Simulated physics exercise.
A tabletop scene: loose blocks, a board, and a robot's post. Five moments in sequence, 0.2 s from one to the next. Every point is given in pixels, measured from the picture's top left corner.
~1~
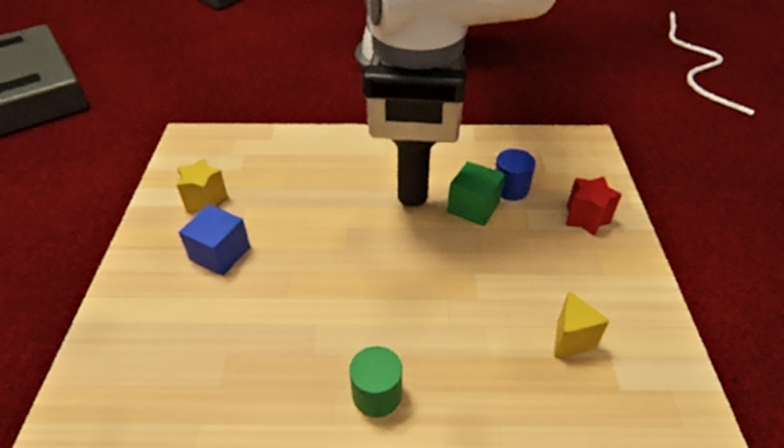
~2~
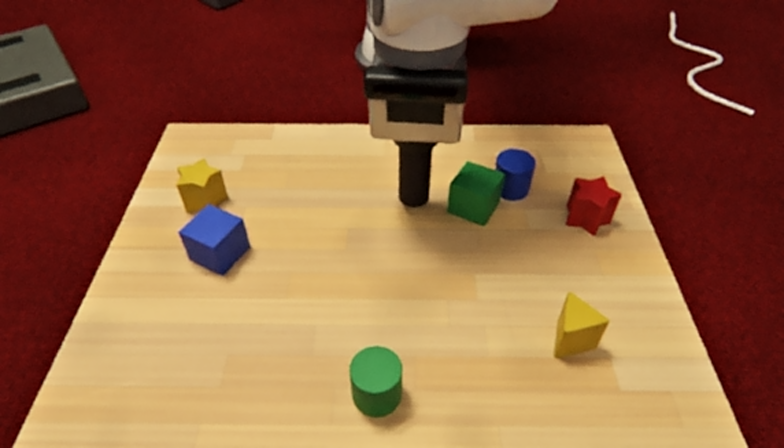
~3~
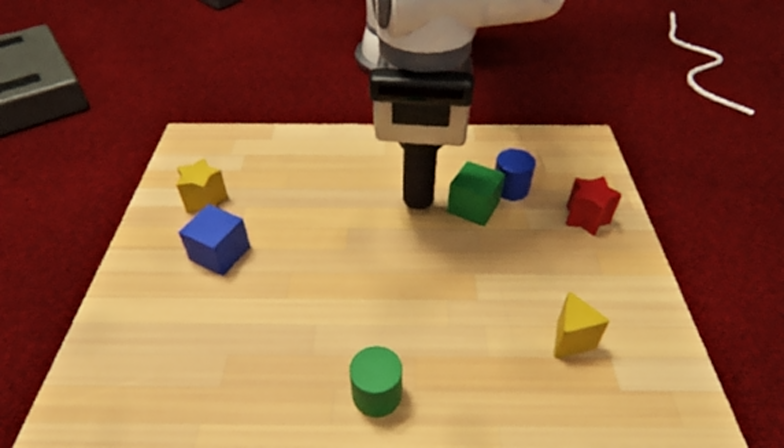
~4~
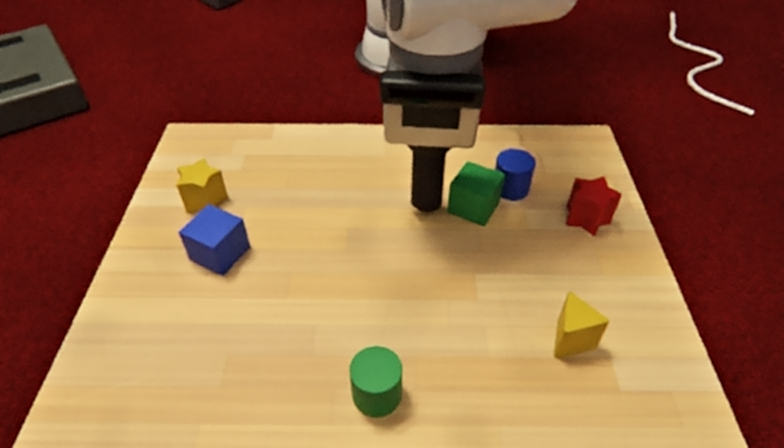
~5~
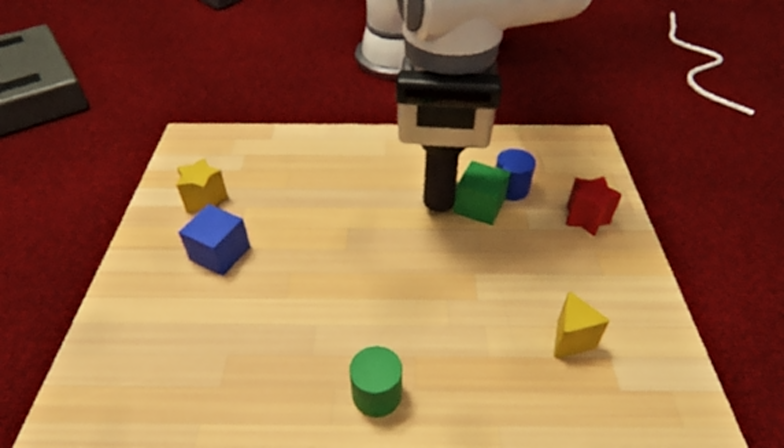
On a light wooden tabletop over a red floor, a robot arm holds a dark post upright among scattered yellow, blue, green and red blocks. The post barely stirs at first, then slides slowly right to the green cube, which turns and shifts slightly right, while the other blocks stay still.
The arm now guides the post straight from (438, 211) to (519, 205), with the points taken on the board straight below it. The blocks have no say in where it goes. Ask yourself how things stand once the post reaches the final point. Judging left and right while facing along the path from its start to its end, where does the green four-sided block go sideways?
Its shift is rightward.
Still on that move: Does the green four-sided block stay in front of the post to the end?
Yes.
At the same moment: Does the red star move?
Yes - that is the case.
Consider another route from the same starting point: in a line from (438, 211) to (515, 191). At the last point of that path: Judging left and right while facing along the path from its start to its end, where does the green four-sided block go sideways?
Measured against the direction from start to end, the green four-sided block shifts toward the right-hand side.
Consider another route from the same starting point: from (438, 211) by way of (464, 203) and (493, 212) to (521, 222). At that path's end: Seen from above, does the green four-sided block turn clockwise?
I believe not.
The first path, step by step. Halfway along, post at (481, 198); green four-sided block at (522, 184); blue cylinder at (521, 158).
At the end, post at (521, 195); green four-sided block at (562, 188); blue cylinder at (528, 154); red star at (607, 192).
